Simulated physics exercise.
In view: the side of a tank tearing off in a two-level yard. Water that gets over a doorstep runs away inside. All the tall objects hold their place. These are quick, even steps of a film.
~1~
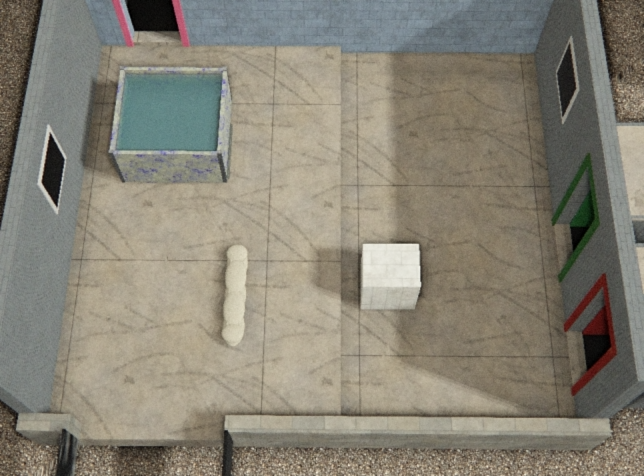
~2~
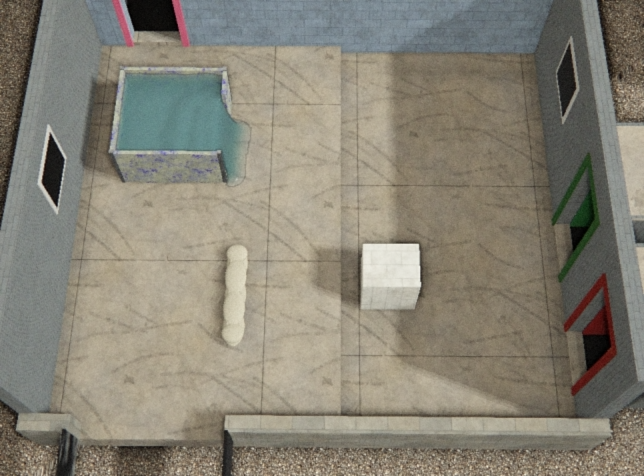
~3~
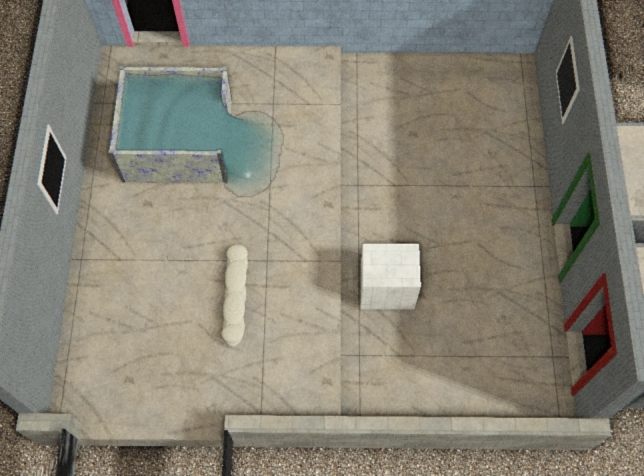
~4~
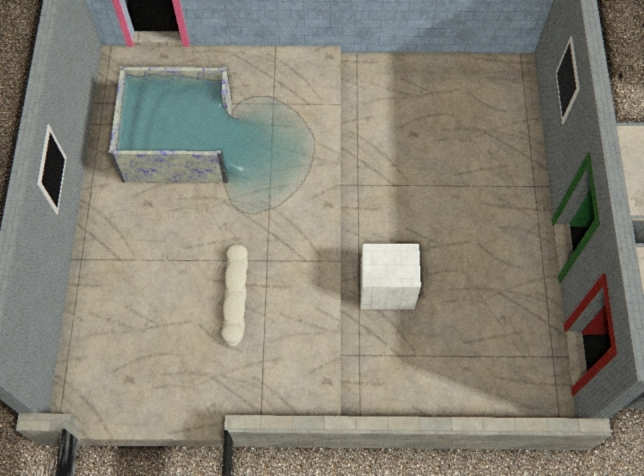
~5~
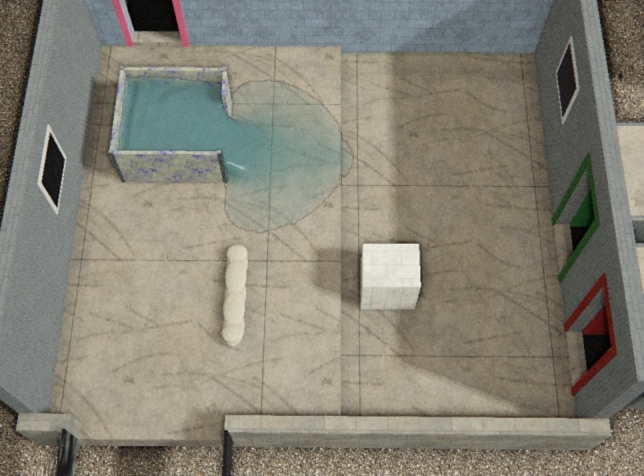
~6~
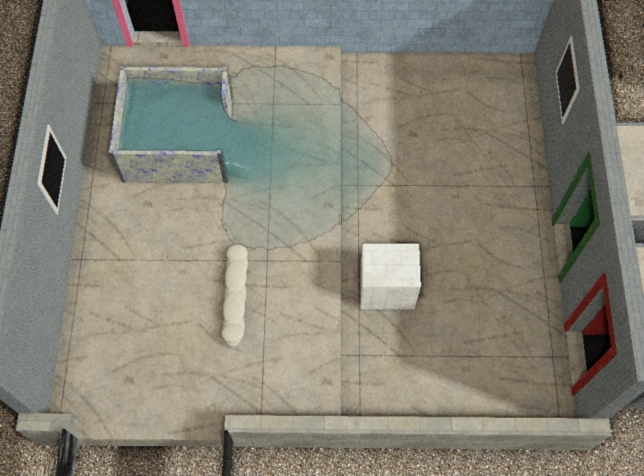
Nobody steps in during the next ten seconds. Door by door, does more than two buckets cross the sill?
In the end: The pink door holds within the limit; the green door floods; the red door floods.
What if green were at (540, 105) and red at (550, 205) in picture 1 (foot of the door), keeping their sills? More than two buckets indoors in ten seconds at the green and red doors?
In short: Green door takes more; red door lets more in.
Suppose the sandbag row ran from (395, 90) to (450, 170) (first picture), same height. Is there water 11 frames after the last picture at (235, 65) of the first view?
There: Dry.
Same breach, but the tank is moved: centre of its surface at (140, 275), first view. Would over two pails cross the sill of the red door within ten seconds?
The red one passes that mark.
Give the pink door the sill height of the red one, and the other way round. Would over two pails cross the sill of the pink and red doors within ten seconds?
One by one: Pink door is under; red door holds.
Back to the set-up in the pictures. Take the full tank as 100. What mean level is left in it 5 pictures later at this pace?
Close to 52 %.
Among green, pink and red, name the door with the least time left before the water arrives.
First comes the green-painted one.
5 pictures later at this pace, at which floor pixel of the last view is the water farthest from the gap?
Roughly at (541, 185).
A moment on, water covers 35 % of the floor; the pink door not reached, the green door not reached, the red door not reached.
Next, water covers 50 % of the floor; the pink door not reached, the green door under two buckets in, the red door not reached.
Then, water covers 50 % of the floor; the pink door not reached, the green door far over two buckets in, the red door under two buckets in.
Later, water covers 55 % of the floor; the pink door not reached, the green door far over two buckets in, the red door under two buckets in.
In the end, water covers 50 % of the floor; the pink door not reached, the green door far over two buckets in, the red door over two buckets in.
